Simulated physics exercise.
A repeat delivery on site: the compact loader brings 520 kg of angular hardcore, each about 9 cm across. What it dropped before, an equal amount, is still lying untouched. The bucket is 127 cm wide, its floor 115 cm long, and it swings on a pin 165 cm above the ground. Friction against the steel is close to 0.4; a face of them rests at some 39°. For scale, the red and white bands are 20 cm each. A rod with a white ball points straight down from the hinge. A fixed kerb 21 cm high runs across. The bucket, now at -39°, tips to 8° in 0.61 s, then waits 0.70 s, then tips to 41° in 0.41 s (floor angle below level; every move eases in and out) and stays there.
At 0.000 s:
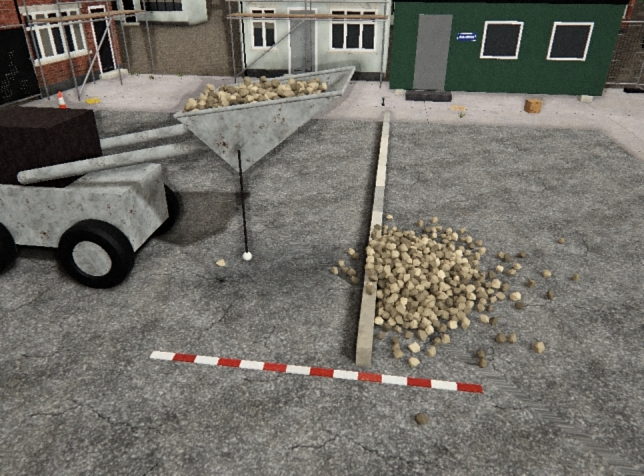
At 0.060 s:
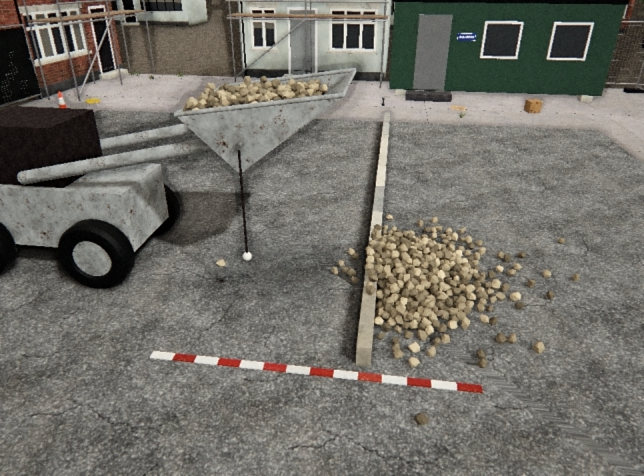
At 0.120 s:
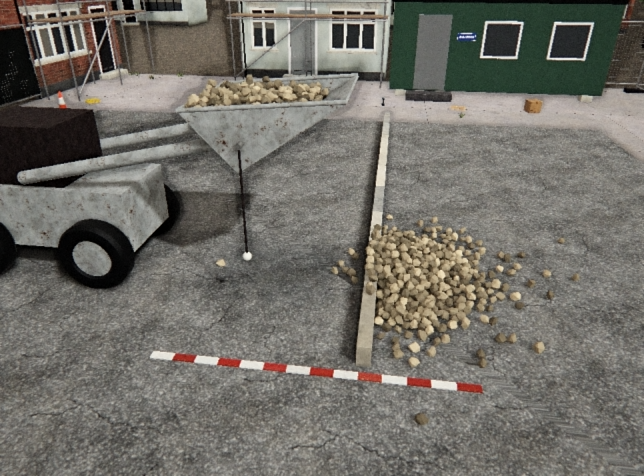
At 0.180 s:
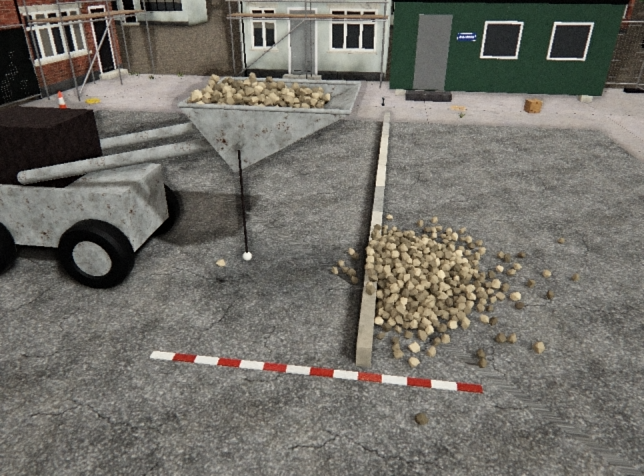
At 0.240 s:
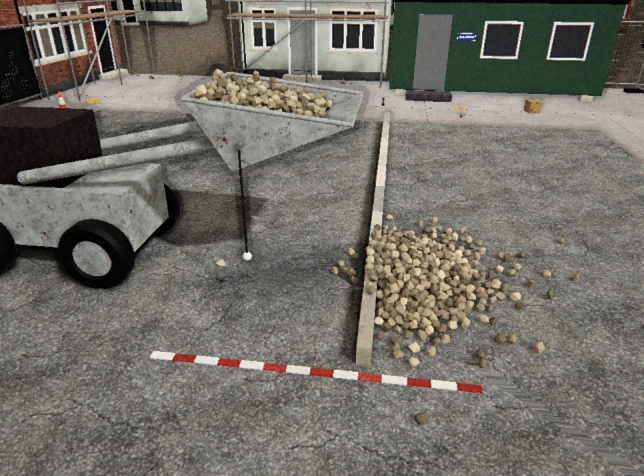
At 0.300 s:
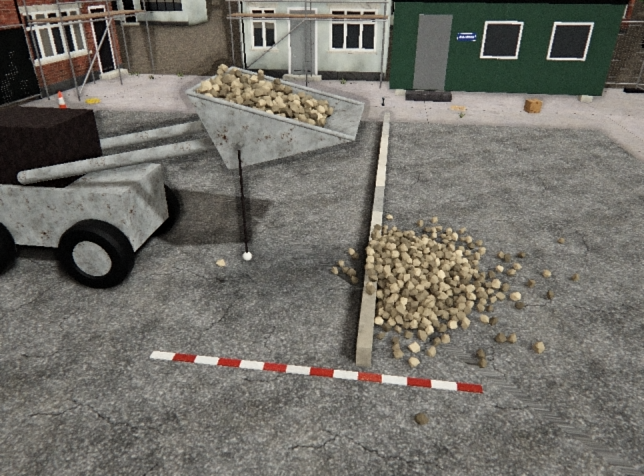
The video shows a grey loader on the left holding a raised bucket of pale stones beside a kerb, with a loose stone pile lying beyond it, as the bucket's front edge gradually tilts downward and the stones shift slightly.
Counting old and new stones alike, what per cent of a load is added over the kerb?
Close to 22 parts in a hundred.
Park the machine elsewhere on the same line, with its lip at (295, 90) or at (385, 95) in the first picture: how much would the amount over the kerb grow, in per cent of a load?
About 0 and 80 per cent.
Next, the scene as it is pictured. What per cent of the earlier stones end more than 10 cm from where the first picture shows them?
Roughly 0 per cent of them.
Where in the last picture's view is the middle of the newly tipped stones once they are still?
Their middle is at about (354, 266).
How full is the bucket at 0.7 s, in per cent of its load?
Roughly 100 per cent is still inside.
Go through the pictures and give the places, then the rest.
In the first frame, lip at (342, 93), floor tilted -39°, highest stones at (288, 84). The earlier load is highest near (398, 250), 31 cm above ground level, 4 % on this side of the kerb, 96 % over the kerb.
In the second frame, lip at (343, 95), floor tilted -38°, highest stones at (284, 83); the stones move at 0.2 m/s on average.
In the third frame, the bucket is at -34°, its lip at (346, 102); the top of the load is at (256, 84); the stones move at 0.3 m/s on average.
In the fourth frame, the bucket is at -29°, its lip at (350, 113); the top of the load is at (235, 82); the stones move at 0.5 m/s on average.
In the fifth frame, the bucket is at -23°, its lip at (353, 125); the top of the load is at (234, 78); the stones move at 0.5 m/s on average.
In the sixth frame, lip at (354, 139), floor tilted -16°, highest stones at (234, 74); the stones move at 0.6 m/s on average.
After 0.5 s the floor is at 1°; in per cent of one load, 100 in the bucket, 4 on this side of the kerb, 96 over the kerb; the foremost stones are at (539, 268).
After 0.7 s the floor is at 8°; in per cent of one load, 100 in the bucket, 4 on this side of the kerb, 96 over the kerb; the foremost stones are at (539, 268).
After 2.2 s the floor is at 41°; in per cent of one load, 38 in the bucket, 65 on this side of the kerb, 97 over the kerb; the foremost stones are at (539, 268).
After 5.0 s the floor is at 41°; in per cent of one load, 0 in the bucket, 82 on this side of the kerb, 118 over the kerb; the foremost stones are at (539, 268). Net gain over the kerb, 22.
